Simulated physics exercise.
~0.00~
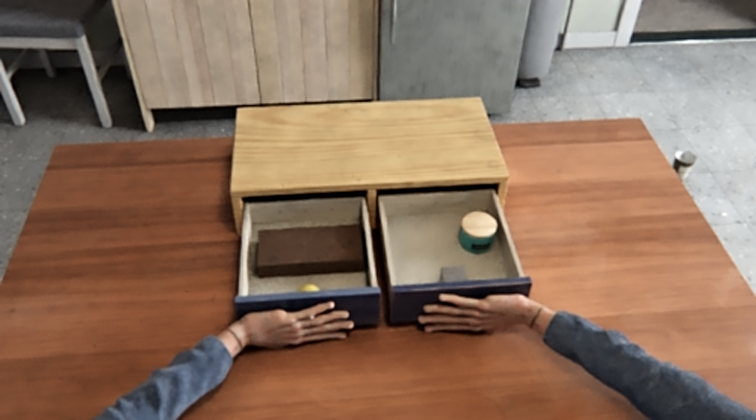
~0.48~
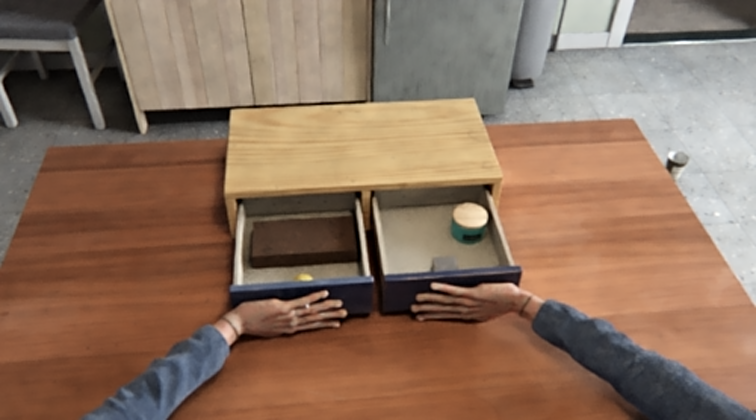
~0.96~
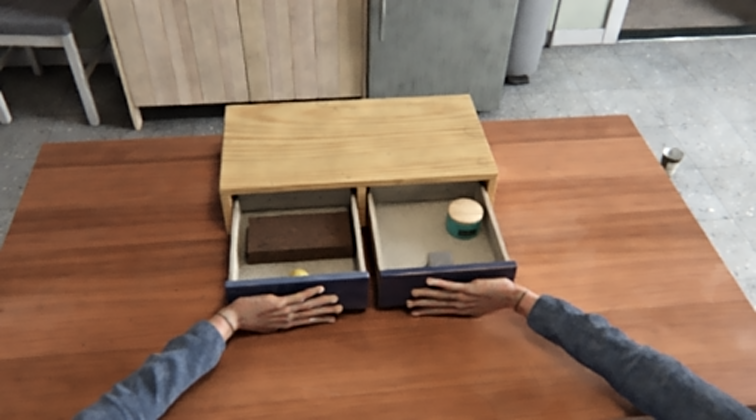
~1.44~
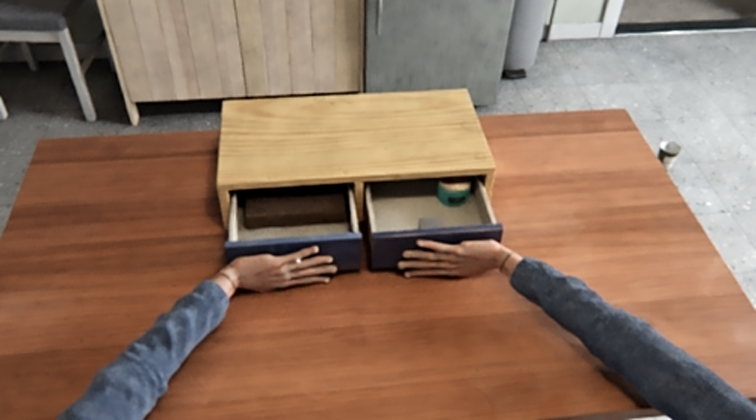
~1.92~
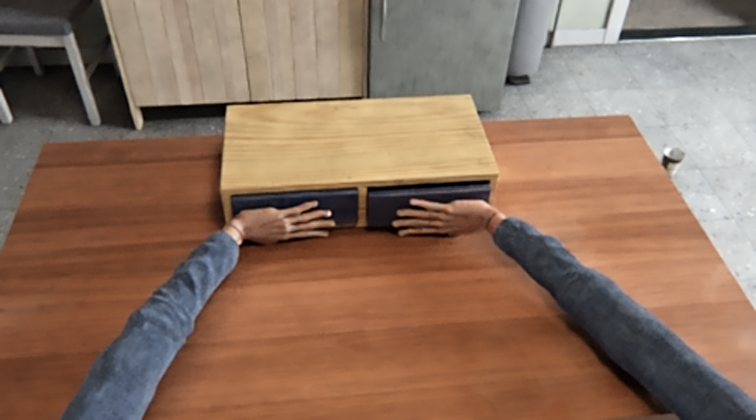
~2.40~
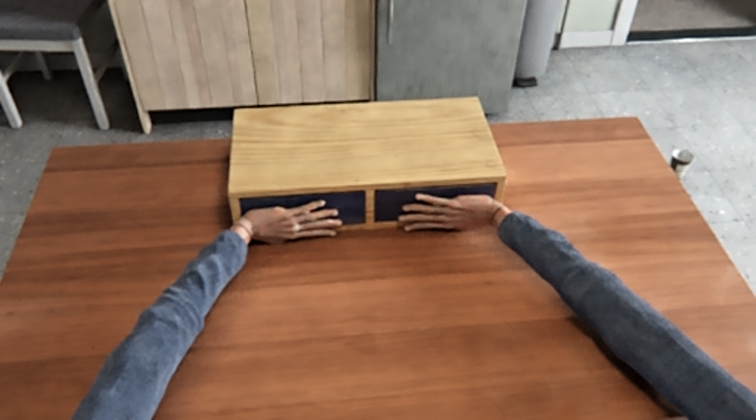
Two dark blue drawers, one holding a brown brick and a small yellow item, the other a lidded tub and a grey block, slid slowly into a wooden chest as two hands pushed them together, until both were shut flush.
